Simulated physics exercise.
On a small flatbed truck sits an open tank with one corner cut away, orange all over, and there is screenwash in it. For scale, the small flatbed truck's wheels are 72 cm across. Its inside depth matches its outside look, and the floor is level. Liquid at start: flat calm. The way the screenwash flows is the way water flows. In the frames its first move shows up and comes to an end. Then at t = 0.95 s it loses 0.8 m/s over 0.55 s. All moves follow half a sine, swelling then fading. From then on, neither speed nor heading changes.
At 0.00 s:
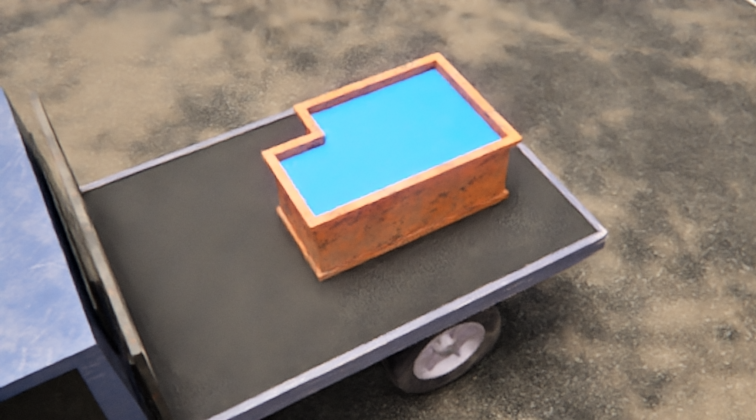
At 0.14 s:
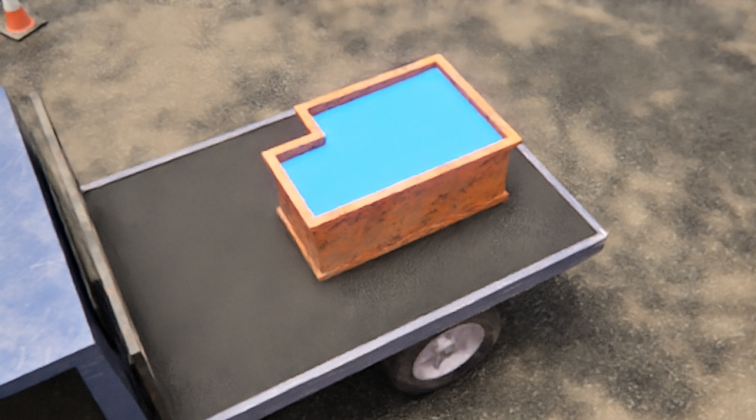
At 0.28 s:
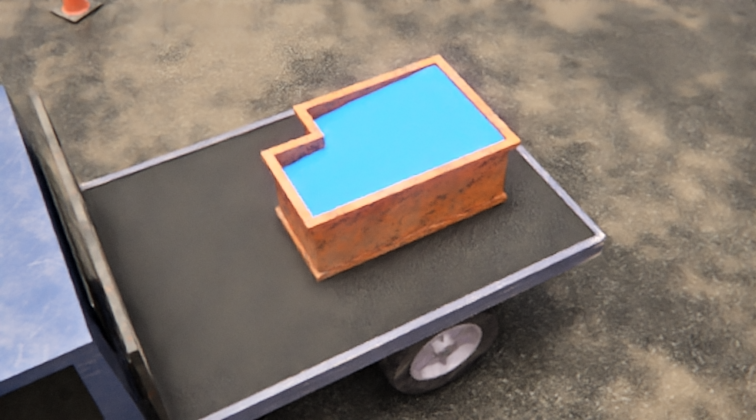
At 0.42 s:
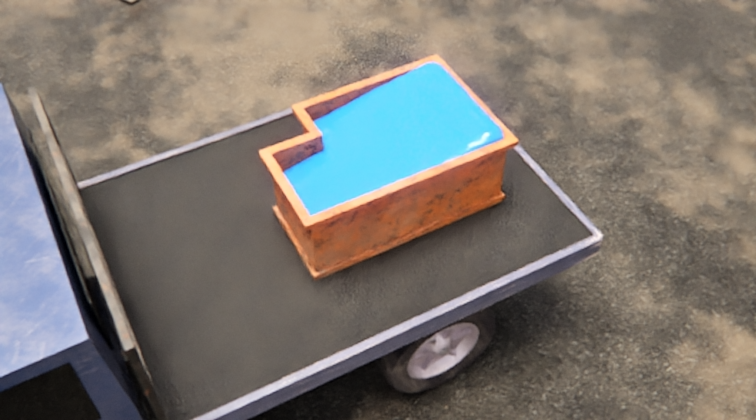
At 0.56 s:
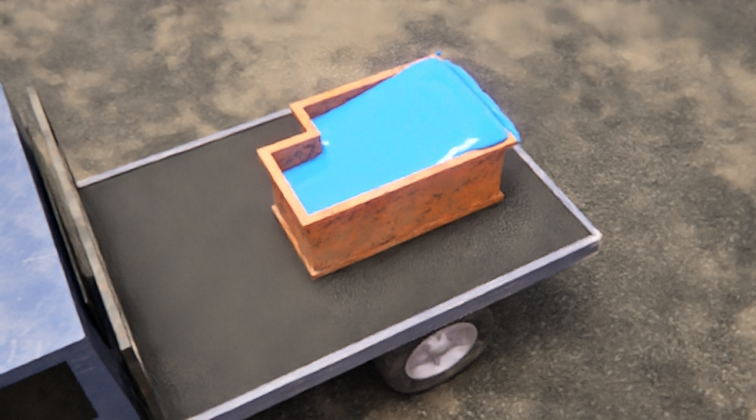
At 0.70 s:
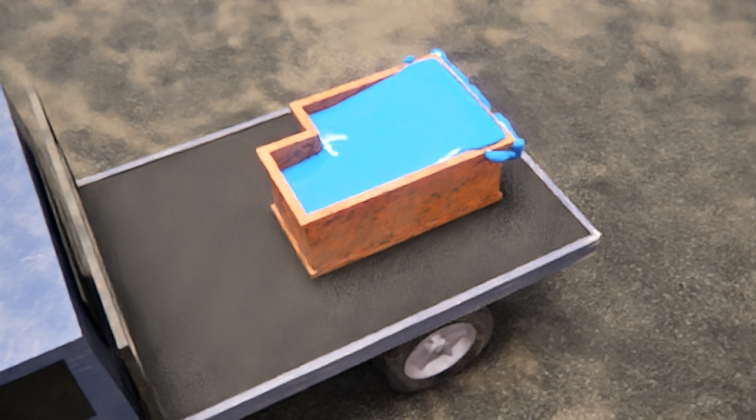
An orange, open tank with a notched corner, filled with bright blue liquid, sits on a small flatbed truck on patchy brown-grey ground, seen from above at an angle. The blue cab is at left, the dark bed stretches right, and an orange-and-white cone slips past at upper left. The truck rolls left with the camera keeping pace, while the flat liquid sinks at left, heaps up at right and slops over the rim.
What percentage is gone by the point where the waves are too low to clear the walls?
About 12 per cent has gone by then.
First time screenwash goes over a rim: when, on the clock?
I'd say close to 0.8 seconds.
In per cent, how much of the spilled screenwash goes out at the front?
Near 70 per cent of the spill.
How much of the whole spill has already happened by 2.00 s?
Near 70 in a hundred.
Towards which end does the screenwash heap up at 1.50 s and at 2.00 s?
First time: Forward; second time: Rear.
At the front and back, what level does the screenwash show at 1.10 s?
At the front 48 cm, at the back 30 cm.
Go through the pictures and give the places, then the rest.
In the first frame, the screenwash reaches (294, 165) at the front end; it reaches (431, 78) at the back end; no slope yet; the front is on the left, levels are read along the far wall; a wheel hub at (453, 357).
In the second frame, the screenwash reaches (294, 166) at the front end; it reaches (432, 79) at the back end; no slope yet.
In the third frame, the screenwash reaches (294, 174) at the front end; it reaches (431, 72) at the back end; it is heaped 7° towards the back.
In the fourth frame, the screenwash reaches (292, 176) at the front end; it reaches (430, 68) at the back end; it is heaped 10° towards the back.
In the fifth frame, the screenwash reaches (291, 180) at the front end; it reaches (429, 68) at the back end; it is heaped 12° towards the back.
In the sixth frame, the screenwash reaches (290, 177) at the front end; it reaches (428, 72) at the back end; it is heaped 9° towards the back; a wheel hub at (444, 357).
Then, 1.10 s in, it stands 30 cm high behind and 49 cm in front; 1 per cent has gone over the back.
Then, 1.50 s in, it stands 21 cm high behind and 54 cm in front; 3 per cent has gone over the front and the back.
Then, 2.00 s in, it stands 50 cm high behind and 31 cm in front; 9 per cent has gone over the front.
Then, 4.49 s in, 12 per cent has gone over the front, 38 of 307 litres.
